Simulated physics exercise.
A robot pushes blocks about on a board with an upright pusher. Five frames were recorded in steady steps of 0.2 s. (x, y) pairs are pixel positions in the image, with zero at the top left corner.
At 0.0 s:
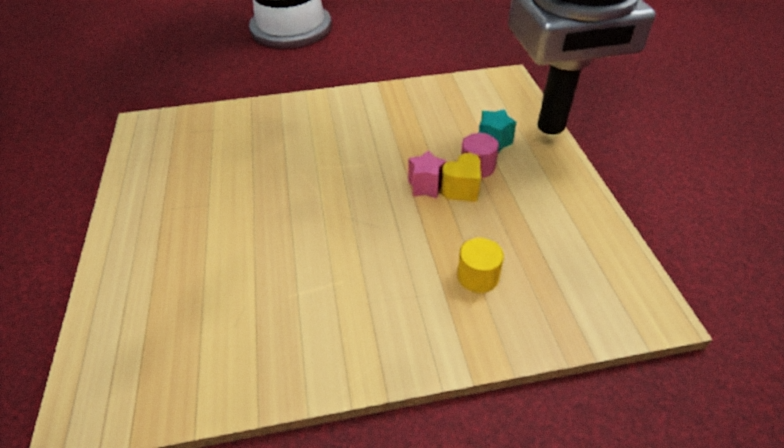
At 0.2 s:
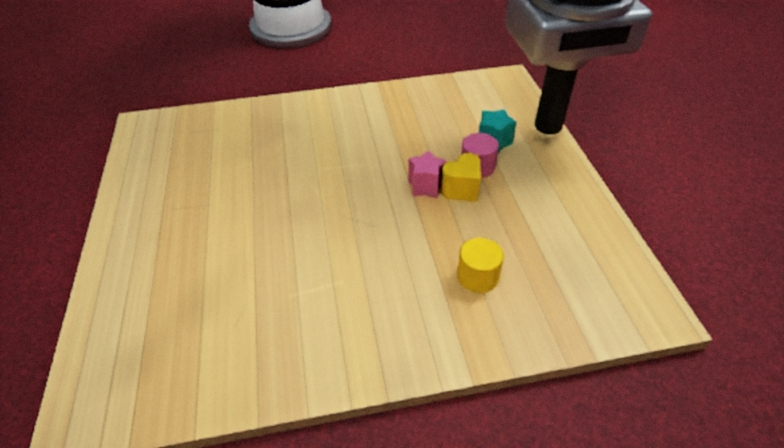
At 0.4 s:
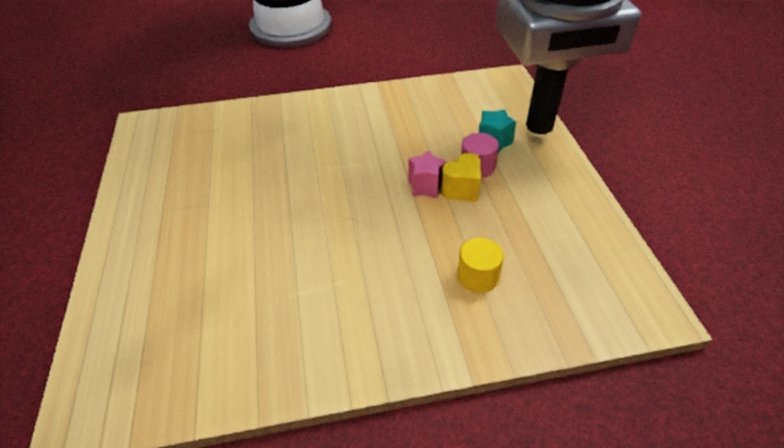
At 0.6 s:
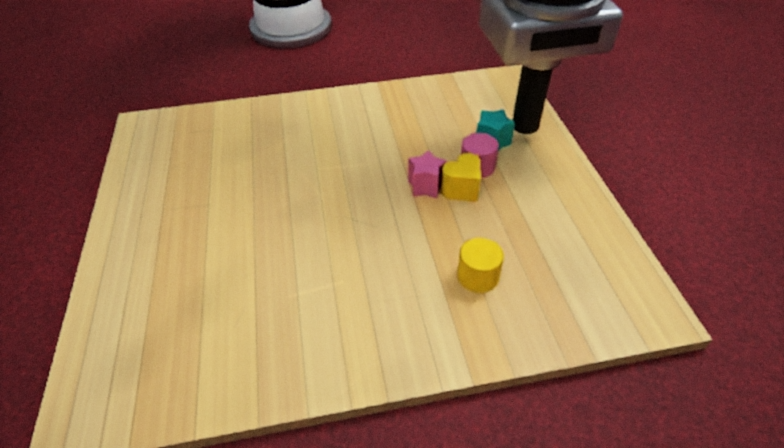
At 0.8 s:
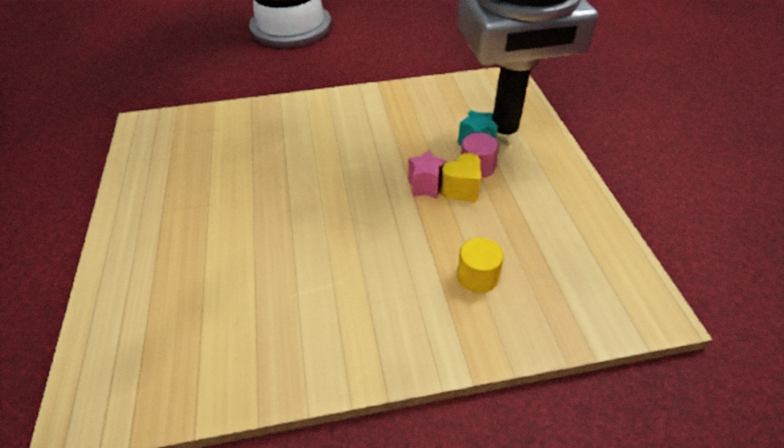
To begin with, a robot's upright black pusher stands near the right edge of a wooden board, beside five small blocks. It slides left toward the turquoise star-shaped block, then nudges it a short way left, while the pink and yellow blocks stay put.
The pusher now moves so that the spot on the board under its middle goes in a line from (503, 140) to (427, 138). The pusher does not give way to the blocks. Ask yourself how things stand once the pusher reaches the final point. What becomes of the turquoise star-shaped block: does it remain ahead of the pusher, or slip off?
Ahead.
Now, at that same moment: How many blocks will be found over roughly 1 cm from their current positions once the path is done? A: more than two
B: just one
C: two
The one that fits is B, just one.
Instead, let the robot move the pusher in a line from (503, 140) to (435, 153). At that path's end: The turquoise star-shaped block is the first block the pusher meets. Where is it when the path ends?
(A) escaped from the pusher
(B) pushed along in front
I'll go with B - pushed along in front.
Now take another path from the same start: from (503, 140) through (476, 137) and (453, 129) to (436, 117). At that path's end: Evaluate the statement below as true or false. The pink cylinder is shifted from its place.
My answer: False.
What follows on the original path. Halfway along, pusher (466, 126); turquoise star-shaped block (440, 119).
At the end, pusher (427, 125); turquoise star-shaped block (402, 119); pink cylinder not moved.
